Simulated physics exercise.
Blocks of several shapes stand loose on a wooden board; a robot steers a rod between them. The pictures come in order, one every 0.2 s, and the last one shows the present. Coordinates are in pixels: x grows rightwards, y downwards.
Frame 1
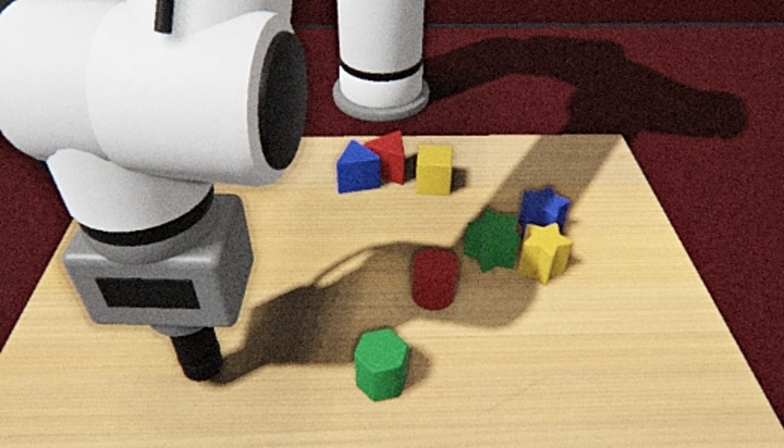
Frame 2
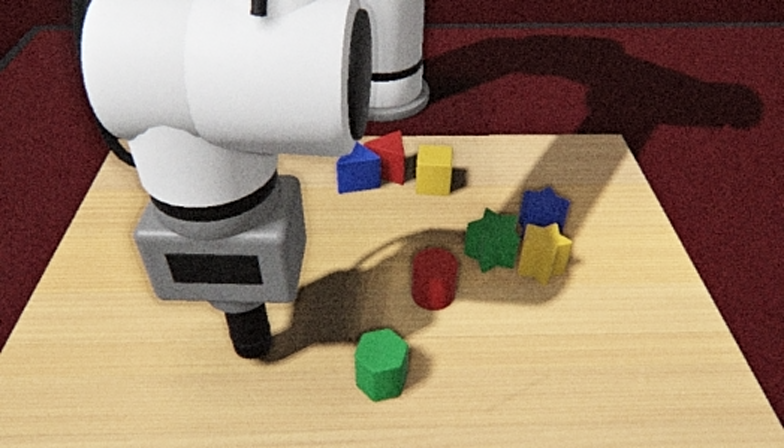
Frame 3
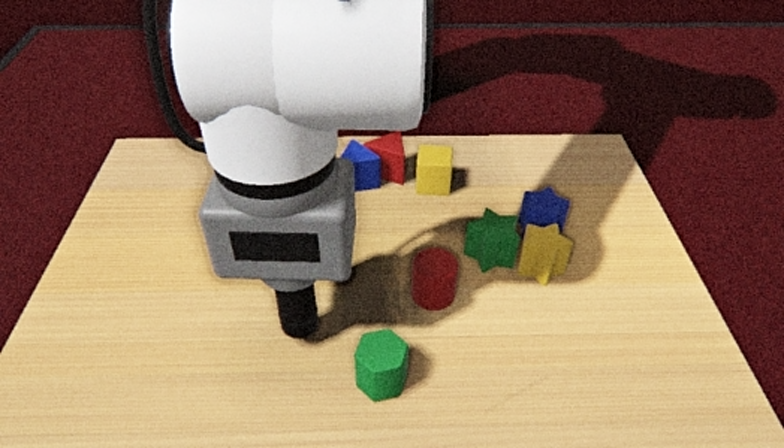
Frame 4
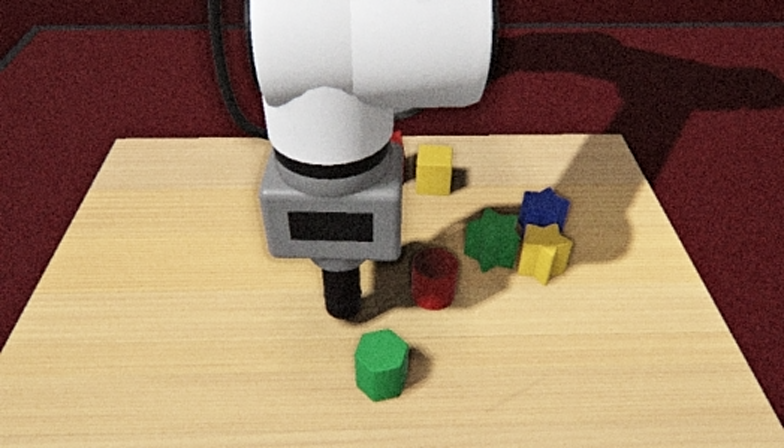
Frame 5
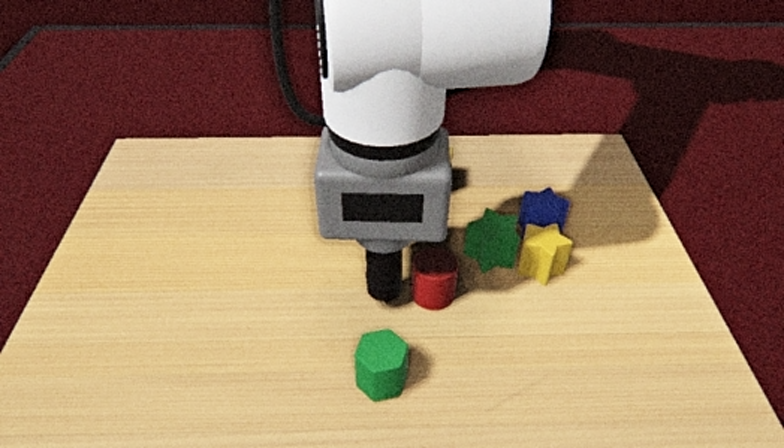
Robot arm moving a black rod rightward across a wooden board, past a green hexagonal block and up beside a red cylinder.
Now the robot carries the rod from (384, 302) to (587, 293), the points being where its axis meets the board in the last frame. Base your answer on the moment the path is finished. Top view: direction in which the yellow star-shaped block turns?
Top view: Counterclockwise.
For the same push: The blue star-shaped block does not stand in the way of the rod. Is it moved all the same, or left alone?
The result: It moves.
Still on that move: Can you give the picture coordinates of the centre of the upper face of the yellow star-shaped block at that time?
Just about (587, 209).
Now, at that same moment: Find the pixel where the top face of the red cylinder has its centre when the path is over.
Around pixel (598, 235).
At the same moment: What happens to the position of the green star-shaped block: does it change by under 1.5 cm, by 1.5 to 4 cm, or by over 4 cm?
It travels between 1.5 and 4 cm.
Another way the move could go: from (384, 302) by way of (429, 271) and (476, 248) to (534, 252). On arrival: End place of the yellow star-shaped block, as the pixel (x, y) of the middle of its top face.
I'd guess (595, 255).
On the path given first. One third of the way, rod (454, 287); red cylinder (490, 254); green star-shaped block (500, 221), turned 15° anticlockwise.
Two thirds of the way, rod (524, 284); red cylinder (549, 244); green star-shaped block (509, 216), turned 60° anticlockwise; blue star-shaped block (547, 198); yellow star-shaped block (568, 224).
At the end, rod (591, 280); red cylinder (598, 235); green star-shaped block (509, 216), turned 60° anticlockwise; blue star-shaped block (550, 193), turned 35° anticlockwise; yellow star-shaped block (587, 209), turned 35° anticlockwise.
